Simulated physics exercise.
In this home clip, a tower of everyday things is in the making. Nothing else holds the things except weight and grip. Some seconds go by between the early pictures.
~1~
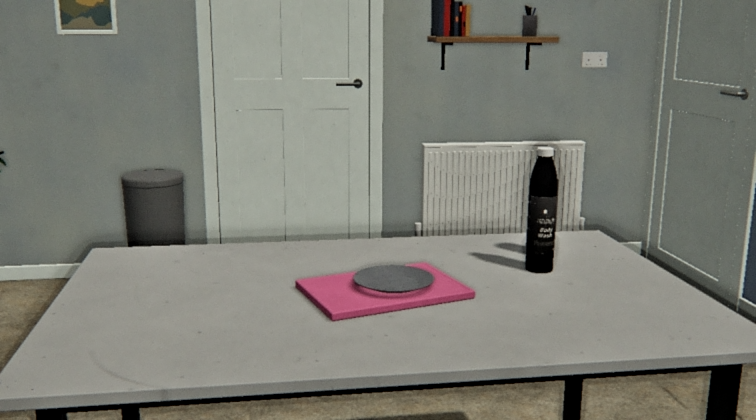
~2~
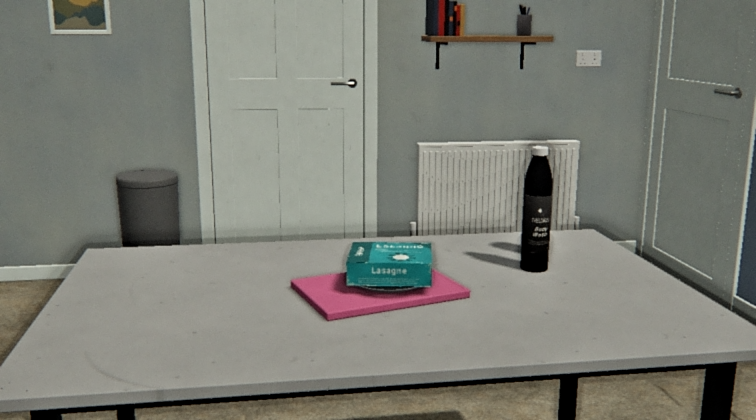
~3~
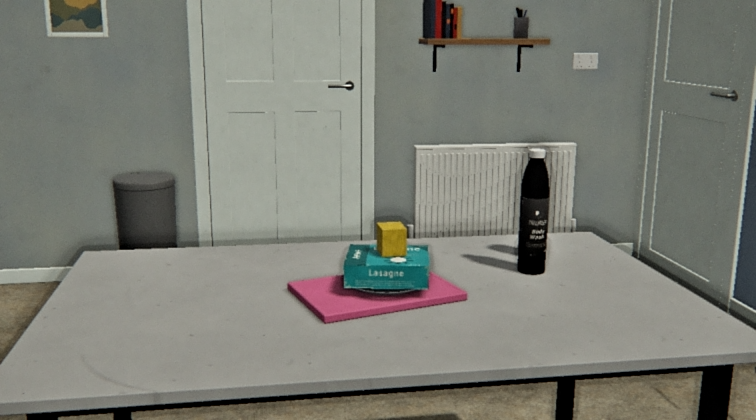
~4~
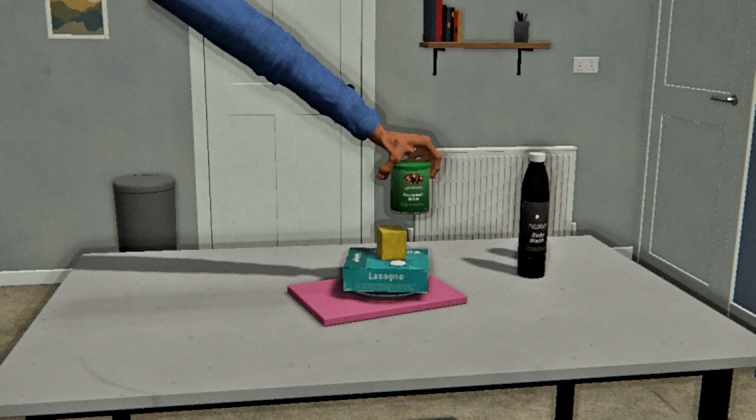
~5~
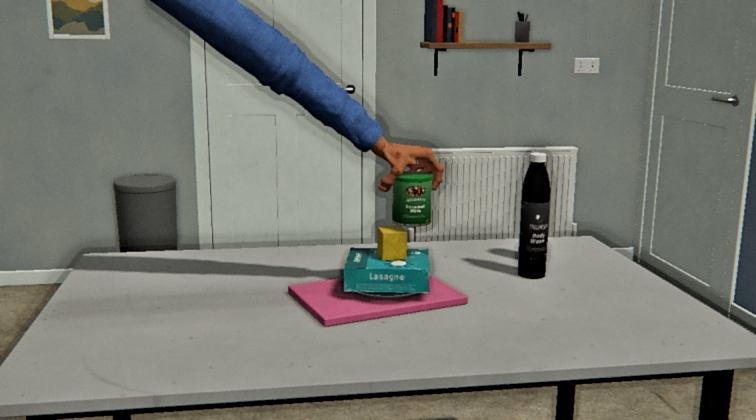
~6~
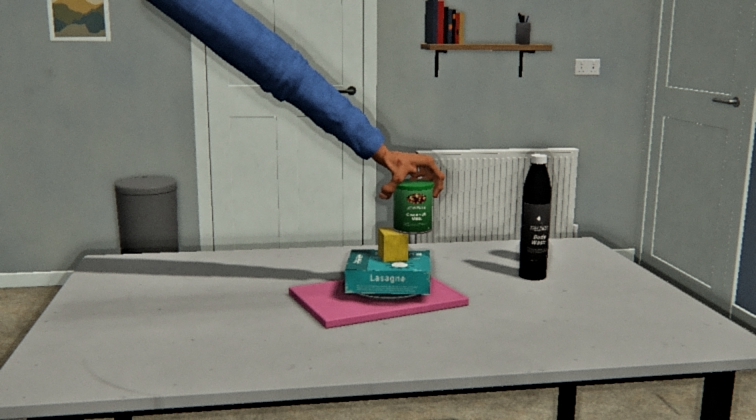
In this clip, a turquoise lasagne packet and then a yellow block appear stacked on a grey disc atop a pink tray, beside a dark bottle, before a blue-sleeved arm lowers a green pot slightly onto the block.
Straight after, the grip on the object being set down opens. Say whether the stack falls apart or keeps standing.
Watch - something tips or drops.
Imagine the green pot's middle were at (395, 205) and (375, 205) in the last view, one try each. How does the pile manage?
Try one: Stable. Try two: Collapse.
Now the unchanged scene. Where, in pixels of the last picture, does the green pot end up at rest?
In the final view it sits at roughly (491, 270).
Then, 0.50 s later than the last frame, green pot now fallen.
Then, 1.00 s later than the last frame, things are still on the move.
When it is over, fallen, green pot; the other 6 as before. End places, in pixels of the last picture, green pot near (491, 270). The pile comes apart.
